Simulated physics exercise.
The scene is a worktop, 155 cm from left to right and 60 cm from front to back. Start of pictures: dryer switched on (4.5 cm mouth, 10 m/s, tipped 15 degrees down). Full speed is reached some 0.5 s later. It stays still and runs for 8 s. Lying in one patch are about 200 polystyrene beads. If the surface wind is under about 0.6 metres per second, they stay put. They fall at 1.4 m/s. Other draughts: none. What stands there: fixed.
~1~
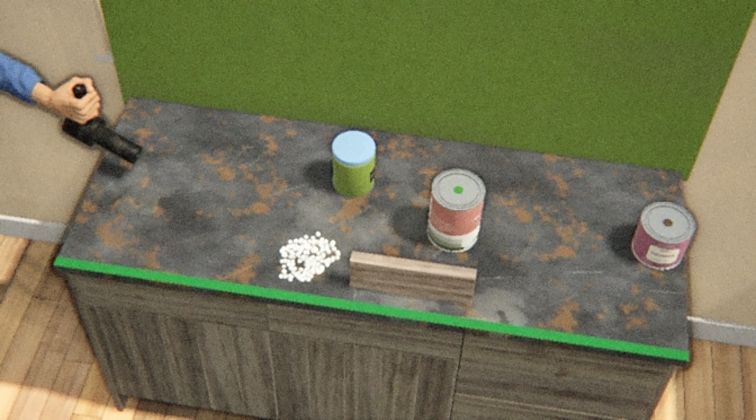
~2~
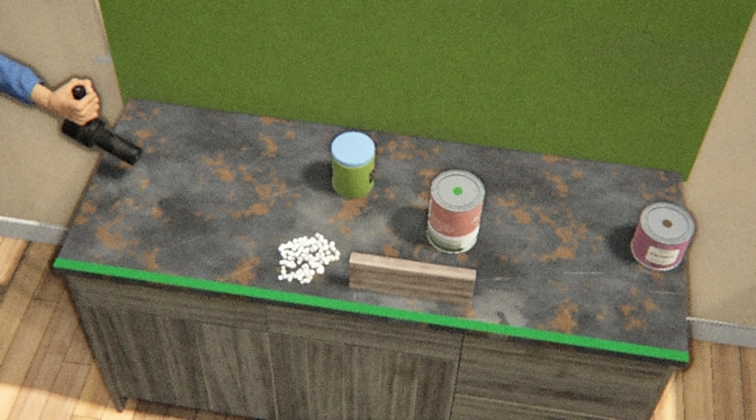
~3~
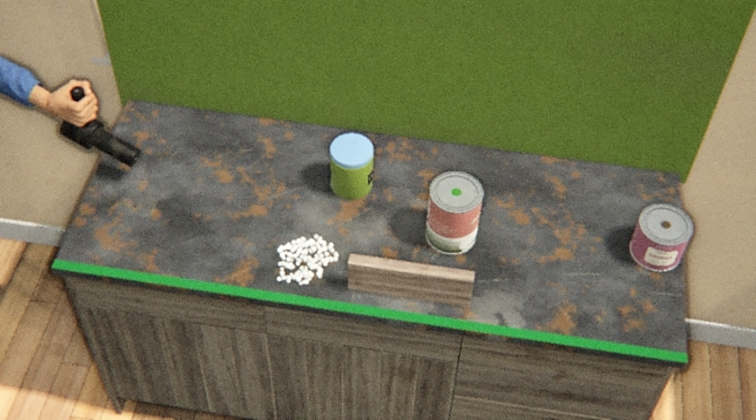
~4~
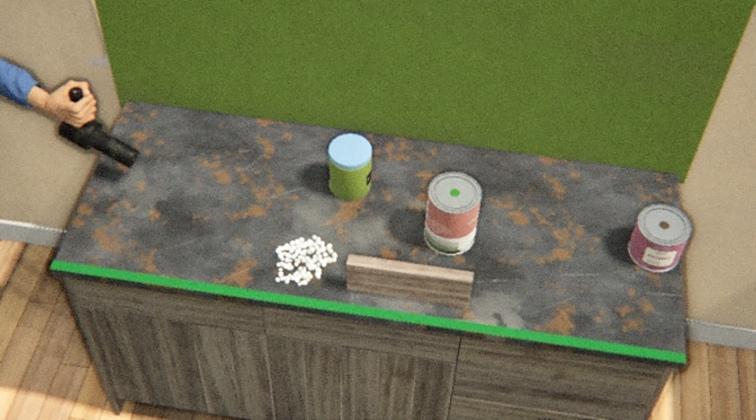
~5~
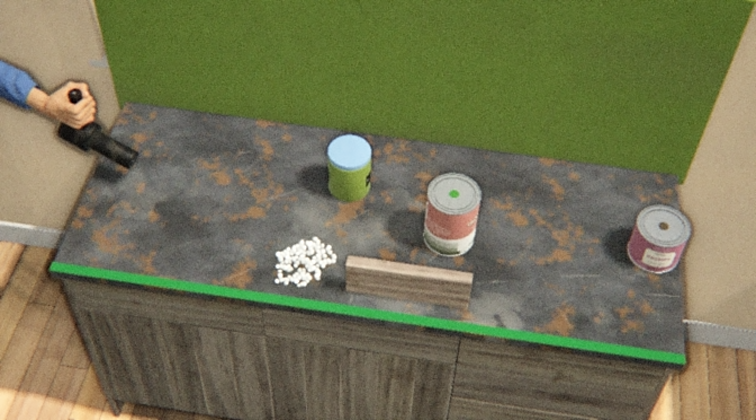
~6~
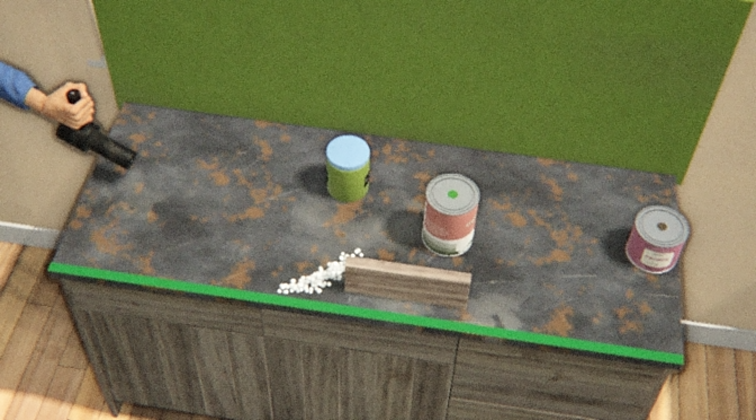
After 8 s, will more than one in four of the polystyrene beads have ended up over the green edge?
Watch it - the losses over that edge are going to exceed one in four.
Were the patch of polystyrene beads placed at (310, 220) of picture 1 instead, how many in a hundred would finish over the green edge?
10 per cent.
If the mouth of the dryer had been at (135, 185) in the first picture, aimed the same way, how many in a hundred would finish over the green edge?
Then around 40 percent.
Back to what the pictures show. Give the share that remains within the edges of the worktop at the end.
Share at the end: Around 2 %.
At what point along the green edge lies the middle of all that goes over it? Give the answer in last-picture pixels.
Near (344, 315).
Then, 1.2 s after the last picture, 84 % are over the green edge; 98 % have settled or left.
Then, 2.1 s after the last picture, 84 % are over the green edge; 98 % have settled or left.
Then, 4.0 s after the last picture, 84 % are over the green edge; 98 % have settled or left.
Then, 7.6 s after the last picture, at the end, 84 % are over the green edge.
